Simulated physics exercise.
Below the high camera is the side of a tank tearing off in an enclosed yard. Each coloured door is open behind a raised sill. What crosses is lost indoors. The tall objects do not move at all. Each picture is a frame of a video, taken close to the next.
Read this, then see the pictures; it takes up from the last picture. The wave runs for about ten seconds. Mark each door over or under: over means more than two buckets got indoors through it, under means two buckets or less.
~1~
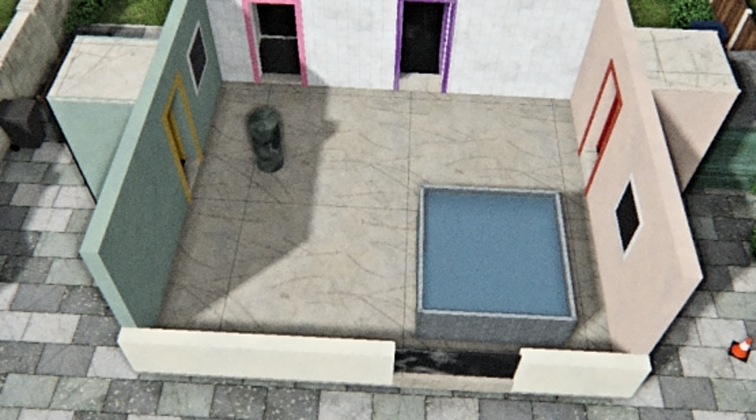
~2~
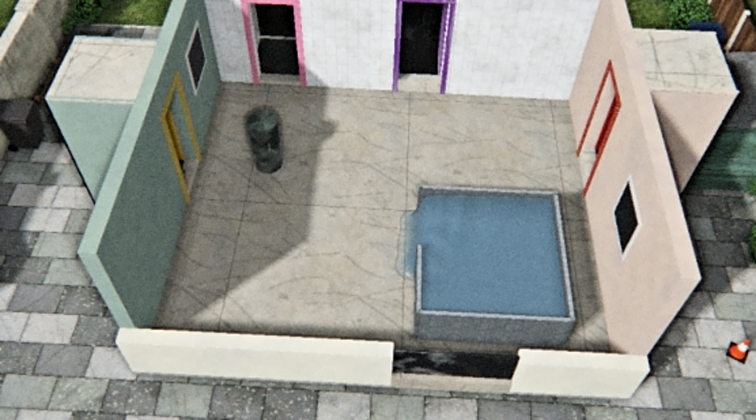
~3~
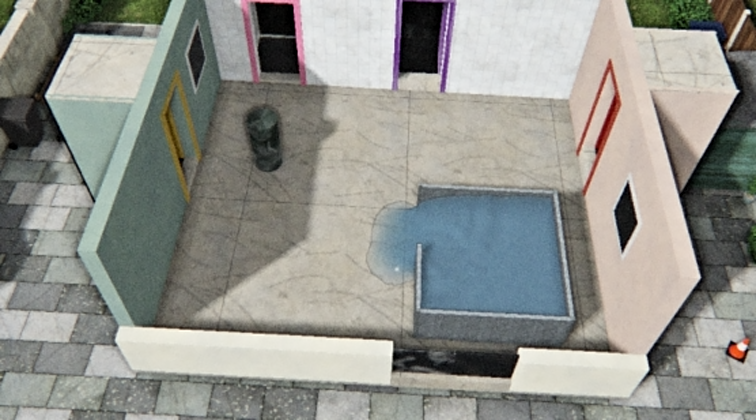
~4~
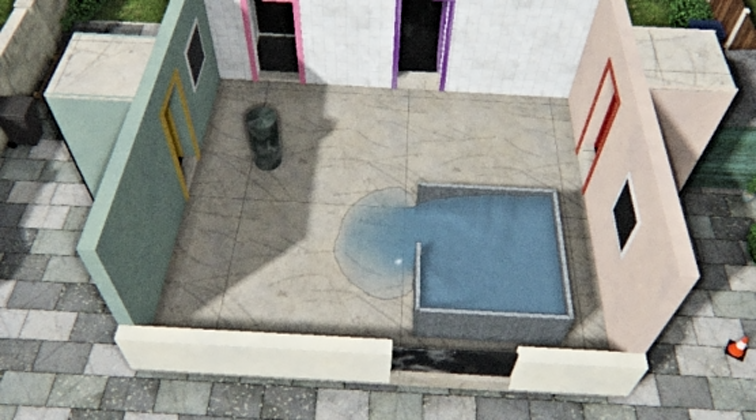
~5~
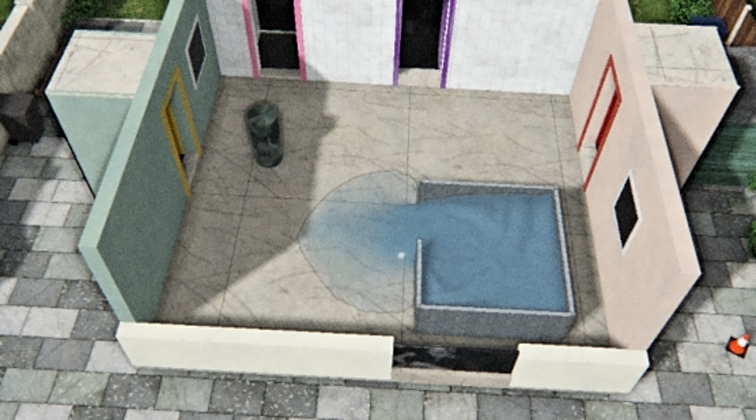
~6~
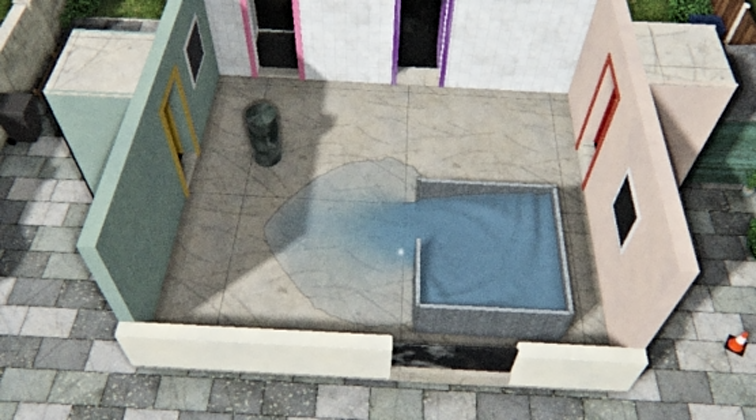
Red door - under, pink door - over, purple door - under, yellow door - over.
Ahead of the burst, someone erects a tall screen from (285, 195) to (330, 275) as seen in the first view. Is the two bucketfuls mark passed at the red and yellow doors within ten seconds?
Then: The red door stays under, the yellow door lets less in.
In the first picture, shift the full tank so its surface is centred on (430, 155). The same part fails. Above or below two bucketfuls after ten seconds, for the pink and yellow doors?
Door by door, pink admits more and yellow admits less.
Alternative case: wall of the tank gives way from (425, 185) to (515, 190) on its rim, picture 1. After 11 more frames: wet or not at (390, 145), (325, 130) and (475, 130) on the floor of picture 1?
Spot one ends up deluged, spot two deluged, spot three deluged.
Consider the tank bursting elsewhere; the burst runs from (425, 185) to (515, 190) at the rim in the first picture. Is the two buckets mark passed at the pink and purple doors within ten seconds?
Looks like the pink door tops the limit but the purple door tops the limit.
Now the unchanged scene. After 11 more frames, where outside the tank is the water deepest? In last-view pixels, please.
Around (148, 343).
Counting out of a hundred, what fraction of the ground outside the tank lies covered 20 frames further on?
I'd estimate some 55 per cent.
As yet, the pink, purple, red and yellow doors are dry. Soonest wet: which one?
That would be the door marked yellow.
A moment on, water covers 40 % of the floor; the red door not reached, the pink door not reached, the purple door not reached, the yellow door wet at the sill, nothing in.
Next, water covers 50 % of the floor; the red door not reached, the pink door not reached, the purple door not reached, the yellow door over two buckets in.
Then, water covers 55 % of the floor; the red door not reached, the pink door over two buckets in, the purple door not reached, the yellow door far over two buckets in.
Later, water covers 70 % of the floor; the red door not reached, the pink door far over two buckets in, the purple door wet at the sill, nothing in, the yellow door far over two buckets in.
In the end, water covers 95 % of the floor; the red door wet at the sill, nothing in, the pink door far over two buckets in, the purple door wet at the sill, nothing in, the yellow door far over two buckets in.
